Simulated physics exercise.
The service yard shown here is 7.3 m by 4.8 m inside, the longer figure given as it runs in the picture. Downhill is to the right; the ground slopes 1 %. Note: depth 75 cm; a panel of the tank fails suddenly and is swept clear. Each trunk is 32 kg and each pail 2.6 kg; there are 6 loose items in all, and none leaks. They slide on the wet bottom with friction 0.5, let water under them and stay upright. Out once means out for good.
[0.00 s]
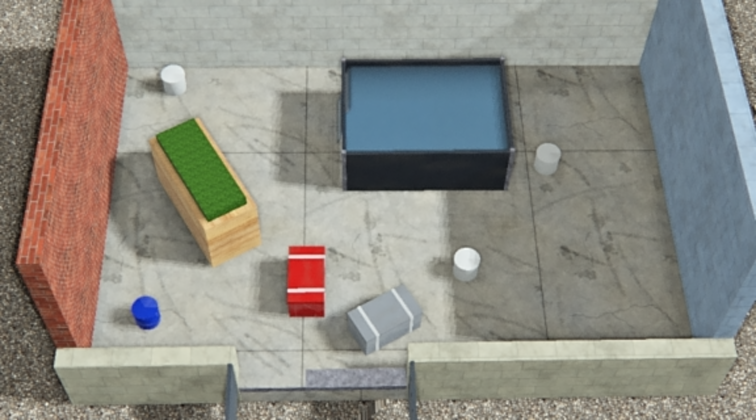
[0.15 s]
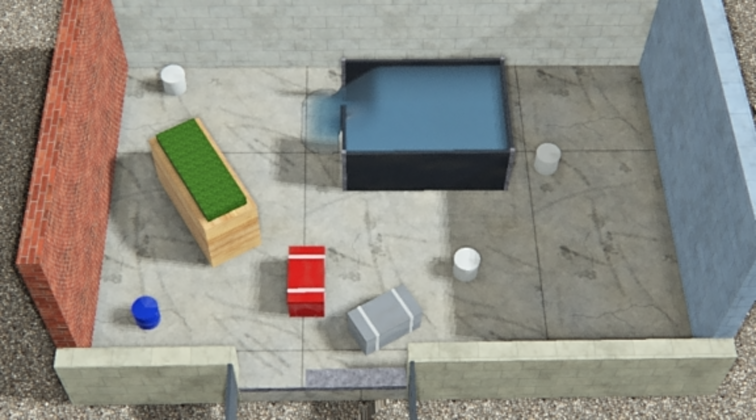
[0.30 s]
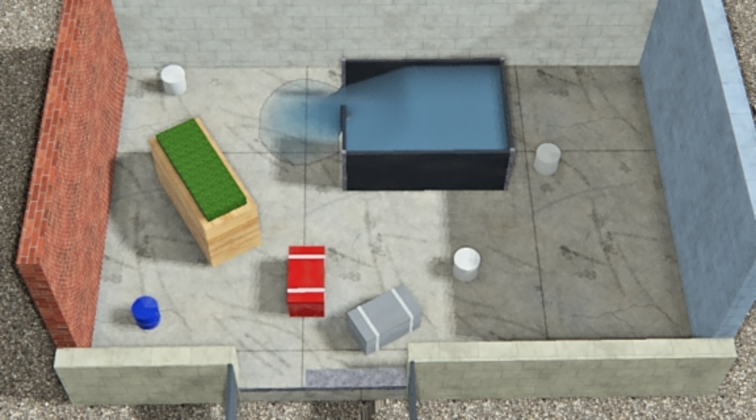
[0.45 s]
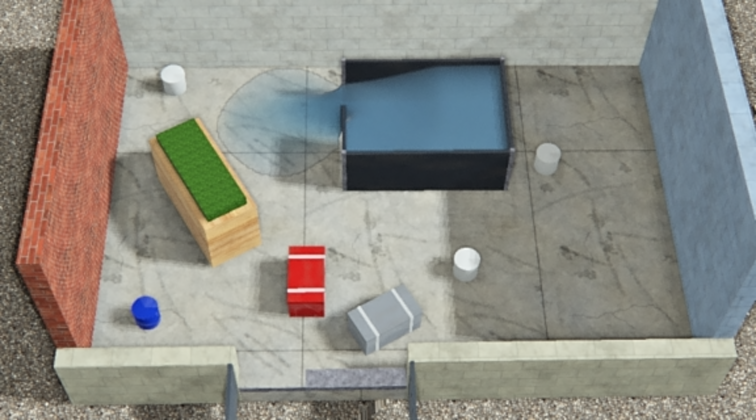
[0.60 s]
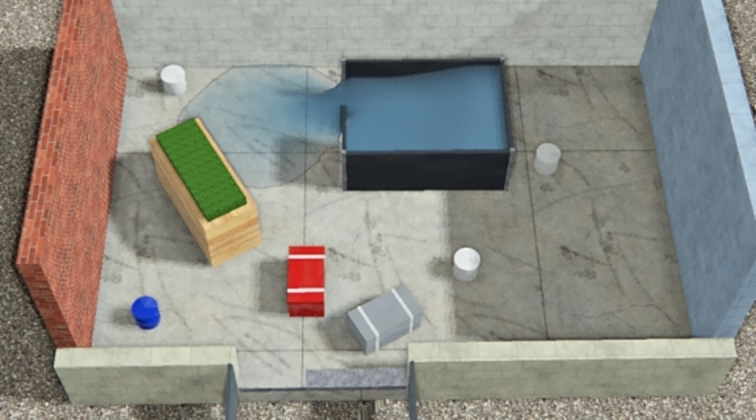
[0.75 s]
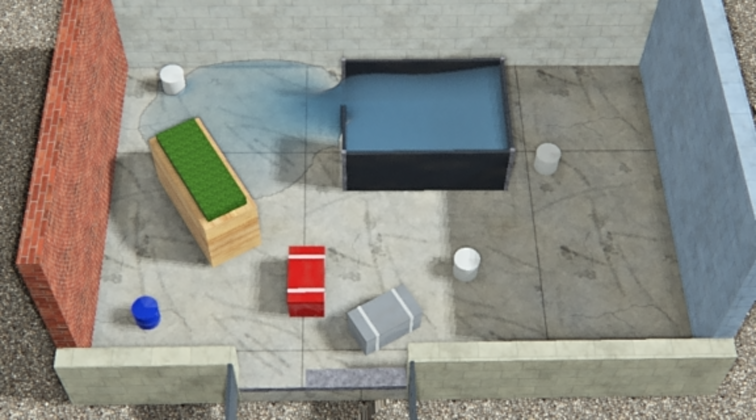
We see a walled yard with a dark tank of water, whose left side opens and lets water spread leftward across the floor toward a planter-like box, while the red and grey trunks and the small pails stay still.
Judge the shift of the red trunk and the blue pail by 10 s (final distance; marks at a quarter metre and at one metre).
By the end, the red trunk winds up a long way off, while the blue pail winds up a long way off.
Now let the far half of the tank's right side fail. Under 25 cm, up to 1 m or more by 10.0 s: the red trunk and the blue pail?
In that case the red trunk stays put, the blue pail is nudged along.
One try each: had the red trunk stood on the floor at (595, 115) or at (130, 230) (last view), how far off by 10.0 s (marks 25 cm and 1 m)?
In that order: It hardly budges; it goes a long way.
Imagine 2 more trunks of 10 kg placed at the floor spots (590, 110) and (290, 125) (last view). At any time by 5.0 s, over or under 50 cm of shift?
Order kept: Falls short, exceeds it.
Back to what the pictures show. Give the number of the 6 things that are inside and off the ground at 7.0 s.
Count at that moment: 0.
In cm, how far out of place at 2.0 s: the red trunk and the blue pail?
I'd say about 0 and 0 centimetres.
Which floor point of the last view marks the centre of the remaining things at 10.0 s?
I'd put it close to (515, 262) in the last view.
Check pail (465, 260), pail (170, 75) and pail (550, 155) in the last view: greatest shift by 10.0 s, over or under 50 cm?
Beyond the limit, then beyond the limit, then within the limit.
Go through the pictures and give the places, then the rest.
The first picture shows the red trunk at (306, 273), on the bottom; the blue pail at (144, 307), on the bottom; water covers 3.2 m2; 0 of 6 have shifted.
The second picture shows the red trunk at (306, 273), on the bottom; the blue pail at (144, 307), on the bottom; 3.7 m2 under water; 0 of 6 have shifted.
The third picture shows the red trunk at (306, 273) rests on the ground; the blue pail at (144, 307) rests on the ground; water covers 4.5 m2; 0 of 6 have shifted.
The fourth picture shows the red trunk at (306, 273) rests on the ground; the blue pail at (144, 307), on the bottom; water covers 5.6 m2; 0 of 6 have shifted.
The fifth picture shows the red trunk at (306, 273) rests on the ground; the blue pail at (144, 307) rests on the ground; 6.9 m2 under water; 0 of 6 have shifted.
The sixth picture shows the red trunk at (306, 273), on the bottom; the blue pail at (144, 307), on the bottom; water covers 7.8 m2; 0 of 6 have shifted.
After 2.0 s the red trunk is near (306, 273), 0.0 m from its start, aground; the blue pail is near (144, 307), 0.0 m from its start, aground; 0 of 6 are out; 1 afloat.
After 4.5 s the red trunk is near (306, 273), 0.0 m from its start, aground; the blue pail is near (340, 349), 2.4 m from its start, afloat; 0 of 6 are out; 2 afloat.
After 7.0 s the red trunk is near (377, 269), 0.9 m from its start, aground; the blue pail has gone out; 2 of 6 are out; 0 afloat.
After 10.0 s the red trunk is near (459, 234), 2.0 m from its start, aground; the blue pail has gone out; 2 of 6 are out; 1 afloat.
